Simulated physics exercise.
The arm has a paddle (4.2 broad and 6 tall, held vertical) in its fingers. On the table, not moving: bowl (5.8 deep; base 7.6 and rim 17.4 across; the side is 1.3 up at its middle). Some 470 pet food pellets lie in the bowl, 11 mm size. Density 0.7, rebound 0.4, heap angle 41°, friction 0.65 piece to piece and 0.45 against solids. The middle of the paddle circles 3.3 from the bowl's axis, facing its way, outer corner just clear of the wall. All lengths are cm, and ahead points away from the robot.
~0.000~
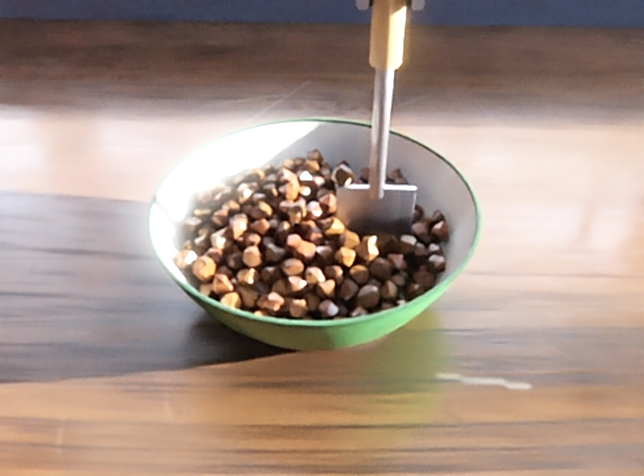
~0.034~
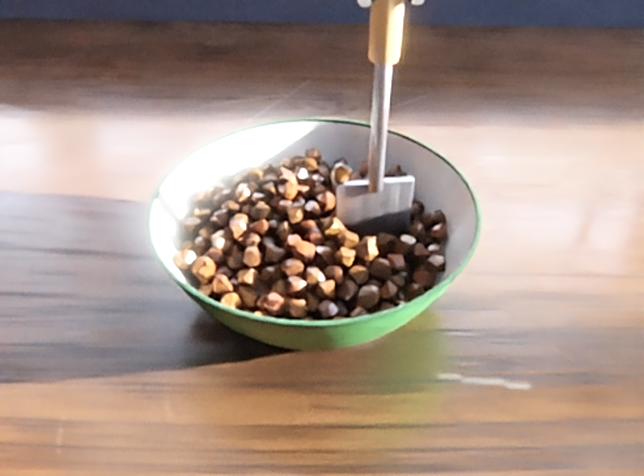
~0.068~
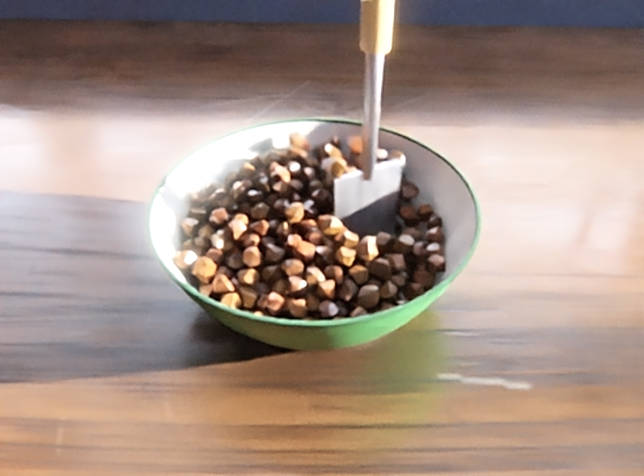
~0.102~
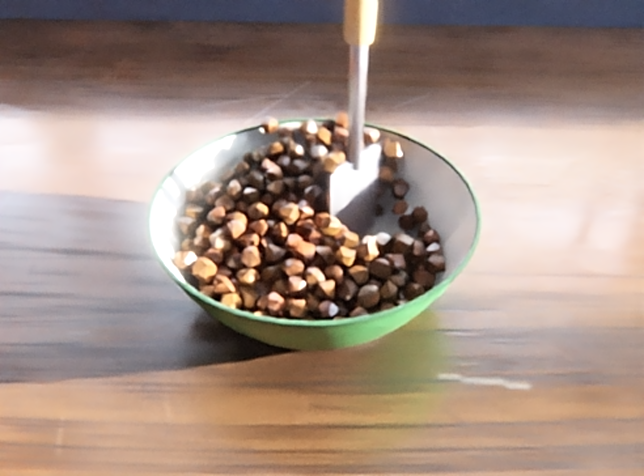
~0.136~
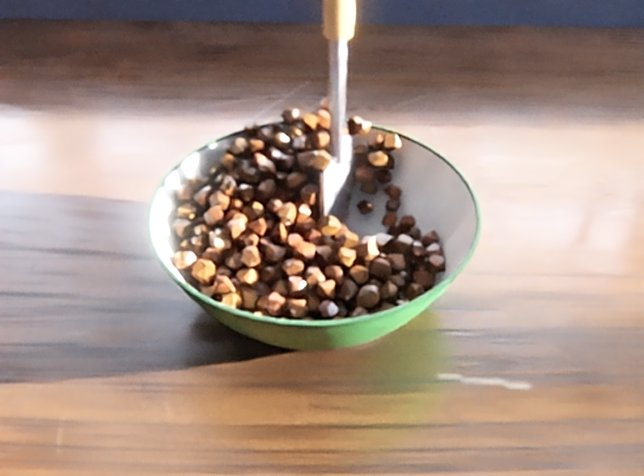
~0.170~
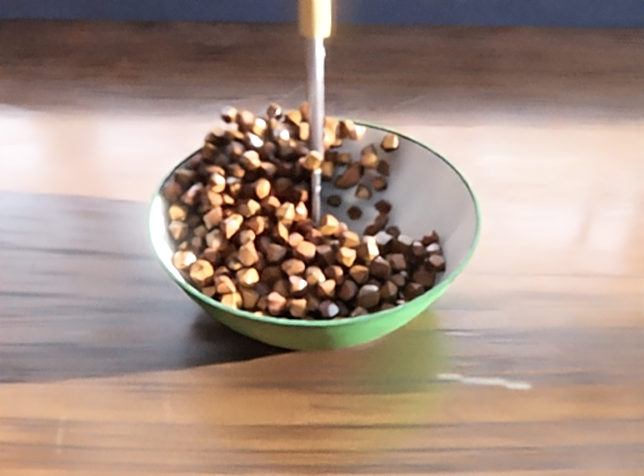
A white bowl with a green outside, heaped with brown pellets, sits on a streaky wooden table, seen from slightly above by a still camera. A flat grey paddle on a tan-topped rod stands upright in the pellets, right of centre. The robot-held paddle sweeps leftward along the far side, turning edge-on, pushing pellets into a higher pile at back left and baring white bowl behind it.
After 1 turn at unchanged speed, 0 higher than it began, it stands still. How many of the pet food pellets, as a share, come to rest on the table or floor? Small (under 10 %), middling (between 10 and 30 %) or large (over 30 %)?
Share on the table or floor: Middling (between 10 and 30 %).
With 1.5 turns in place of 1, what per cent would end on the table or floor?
It would be near 30 per cent.
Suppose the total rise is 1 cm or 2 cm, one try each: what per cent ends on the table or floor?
About 20 and 20 per cent.
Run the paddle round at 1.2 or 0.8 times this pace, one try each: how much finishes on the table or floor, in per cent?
About 30 and 15 per cent.
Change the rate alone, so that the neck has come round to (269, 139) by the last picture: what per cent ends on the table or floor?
About 40 per cent.
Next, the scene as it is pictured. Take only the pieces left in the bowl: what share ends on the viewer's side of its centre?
Some 35 per cent.
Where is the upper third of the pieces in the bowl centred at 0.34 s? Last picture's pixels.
At about (239, 240).
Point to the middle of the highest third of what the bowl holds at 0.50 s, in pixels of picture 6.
Near (397, 241).
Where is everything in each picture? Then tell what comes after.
In the first frame, paddle neck at (378, 163), 0° round; upper third of the load around (304, 228), from x 185 to 440, top at y 160; 474 in the bowl.
In the second frame, paddle neck at (377, 158), 9° round; upper third of the load around (310, 224), from x 185 to 440, top at y 155.
In the third frame, paddle neck at (369, 146), 29° round; upper third of the load around (309, 205), from x 185 to 435, top at y 140.
In the fourth frame, paddle neck at (355, 137), 50° round; upper third of the load around (303, 195), from x 185 to 435, top at y 120.
In the fifth frame, paddle neck at (336, 131), 71° round; upper third of the load around (289, 182), from x 185 to 435, top at y 105.
In the sixth frame, paddle neck at (315, 129), 92° round; upper third of the load around (264, 174), from x 175 to 435, top at y 105; 473 in the bowl, 1 in flight or on the tool.
By 0.34 s, 194° round, highest piece 9 above the table; 434 in the bowl, 19 on the table or floor, 21 in flight or on the tool.
By 0.50 s, 297° round, highest piece 9 above the table; 386 in the bowl, 69 on the table or floor, 19 in flight or on the tool.
By 0.79 s, 0° round, highest piece 7 above the table; 365 in the bowl, 108 on the table or floor, 1 in flight or on the tool.
By 1.49 s, 0° round, highest piece 7 above the table; 365 in the bowl, 109 on the table or floor.
Final count, 365 in the bowl, 109 on the table or floor. That is 23 % on the table or floor.
